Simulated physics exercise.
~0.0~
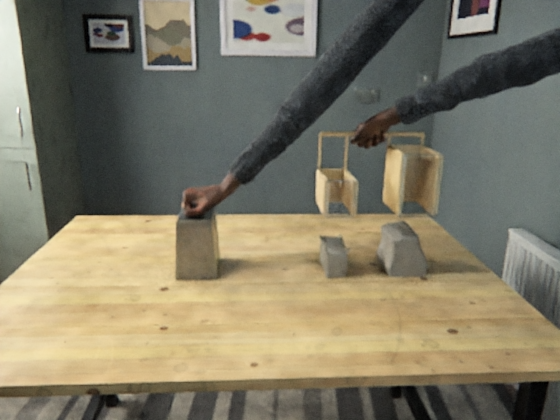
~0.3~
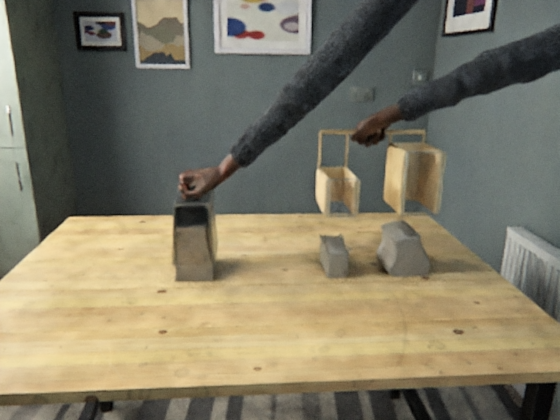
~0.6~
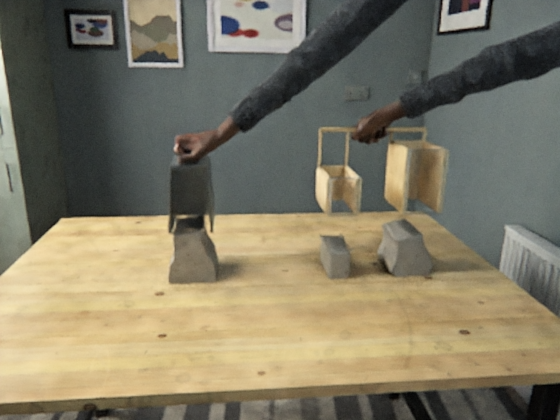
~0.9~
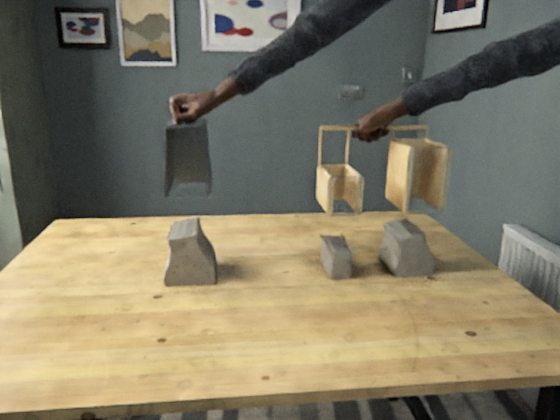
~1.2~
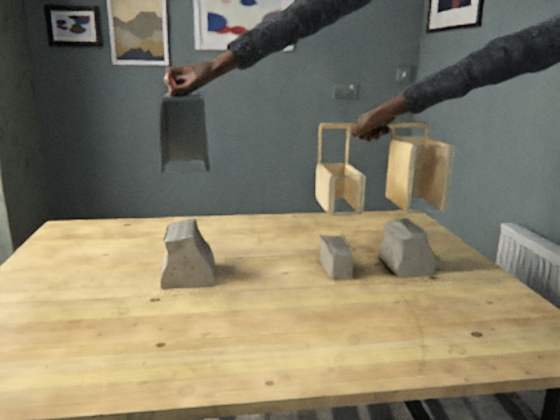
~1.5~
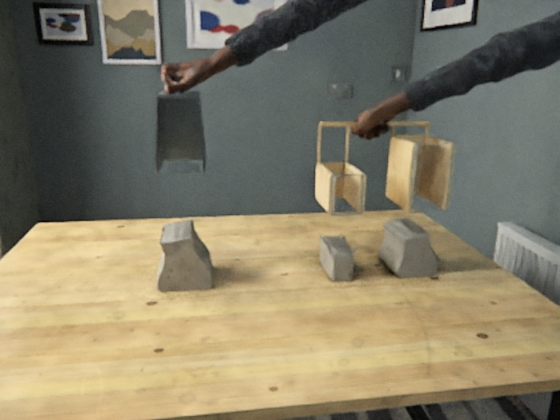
A person's hand lifted a dark tin straight up off a block of wet grey mortar on a wooden table, while the other hand held two wooden holders above two smaller blocks; the uncovered block slumped slightly but stayed standing, the tin held above it.
